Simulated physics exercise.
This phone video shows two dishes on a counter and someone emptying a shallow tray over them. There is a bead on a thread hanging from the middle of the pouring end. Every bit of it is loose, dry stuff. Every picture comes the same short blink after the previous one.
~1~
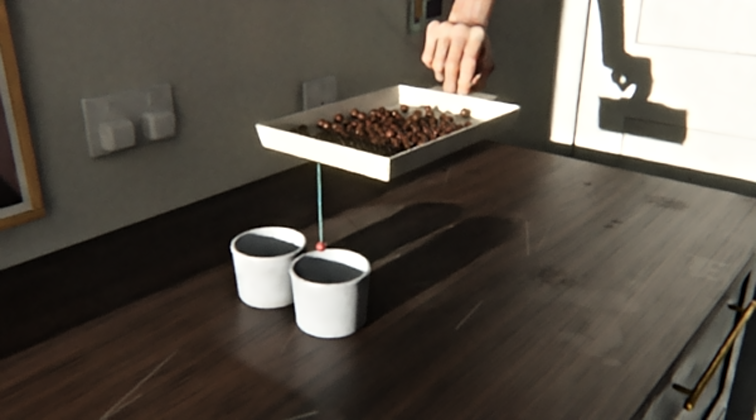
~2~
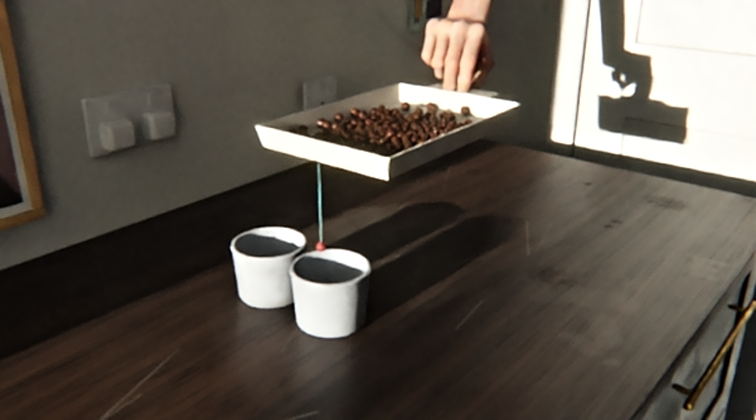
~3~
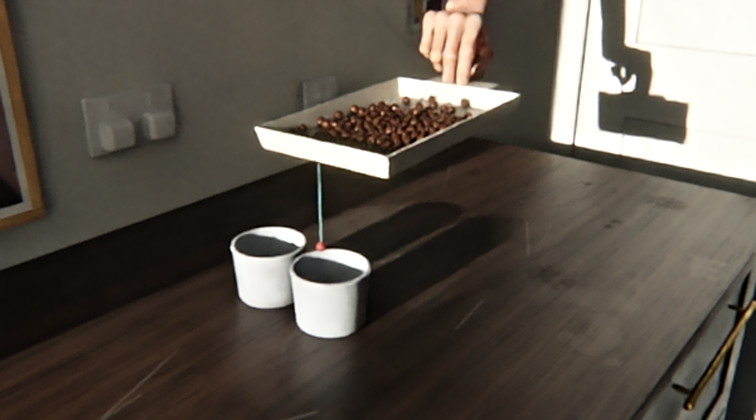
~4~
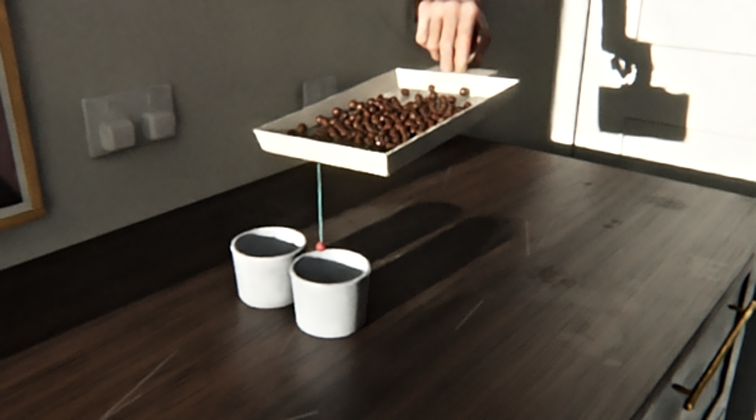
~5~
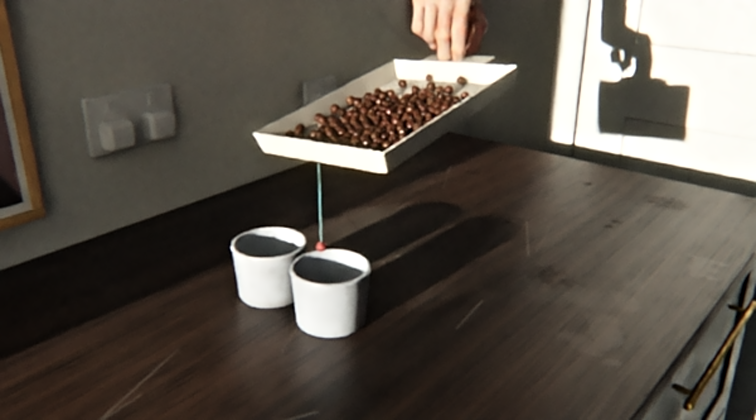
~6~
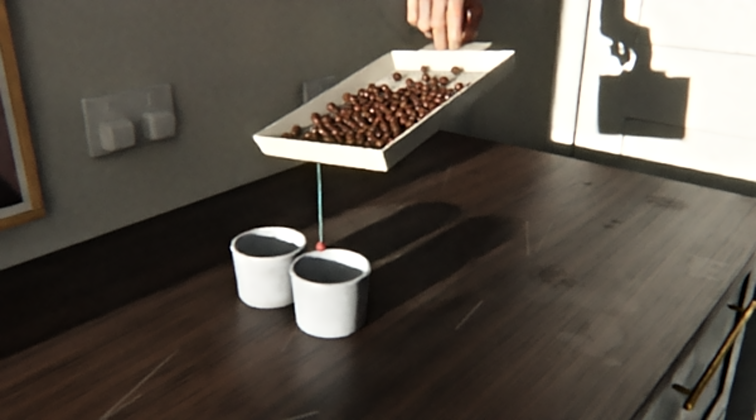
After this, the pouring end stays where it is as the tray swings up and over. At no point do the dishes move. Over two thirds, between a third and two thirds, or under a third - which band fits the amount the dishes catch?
The band is between a third and two thirds.
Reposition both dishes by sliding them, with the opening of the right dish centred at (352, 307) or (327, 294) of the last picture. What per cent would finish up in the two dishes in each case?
10 and 30 in a hundred.
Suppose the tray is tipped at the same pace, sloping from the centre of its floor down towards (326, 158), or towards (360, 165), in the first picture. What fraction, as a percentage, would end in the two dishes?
Roughly 0 percent, then 0 percent.
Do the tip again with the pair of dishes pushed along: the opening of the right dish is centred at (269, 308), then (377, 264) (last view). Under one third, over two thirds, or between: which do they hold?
In order: Less than a third, then below one third.
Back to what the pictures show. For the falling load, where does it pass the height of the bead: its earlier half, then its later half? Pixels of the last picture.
(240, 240) for the early half, (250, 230) for the late half.
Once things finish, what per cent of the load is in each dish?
Roughly 40 in a hundred for the left dish, roughly 0 in a hundred for the right dish.
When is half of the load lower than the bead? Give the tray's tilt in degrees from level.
Somewhere near 85°.
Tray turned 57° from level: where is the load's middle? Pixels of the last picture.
(323, 105).
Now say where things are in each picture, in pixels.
Corners of the pouring end at (263, 125) and (387, 157), level; middle of the load at (391, 135), chocolate balls; left dish at (244, 275); right dish at (304, 302); bead on its thread at (321, 247), in the first picture.
Corners of the pouring end at (262, 125) and (387, 156), level; middle of the load at (391, 134), in the second picture.
Corners of the pouring end at (262, 127) and (386, 155), tipped barely, lowest at the left corner; middle of the load at (391, 130), in the third picture.
Corners of the pouring end at (261, 129) and (384, 152), tipped a little, lowest at the left corner; middle of the load at (390, 125), in the fourth picture.
Corners of the pouring end at (260, 132) and (383, 150), tipped a little, lowest at the left corner; middle of the load at (387, 120), a stray few on the move, in the fifth picture.
Corners of the pouring end at (259, 135) and (381, 148), tipped clearly, lowest at the left corner; middle of the load at (372, 120), most on the move; left dish at (244, 275); right dish at (304, 302), in the sixth picture.
Soon, tray tipped steeply; all on the tray.
A while on, tray tipped right over; a small part on the tray; a stray few in the right dish; about a quarter in the left dish; about half outside both; a small part in the air.
Towards the end, tray tipped past a quarter turn; a stray few in the right dish; about a third in the left dish; about half outside both.
Finally, tray tipped past a quarter turn; a stray few in the right dish; about a third in the left dish; about half outside both.
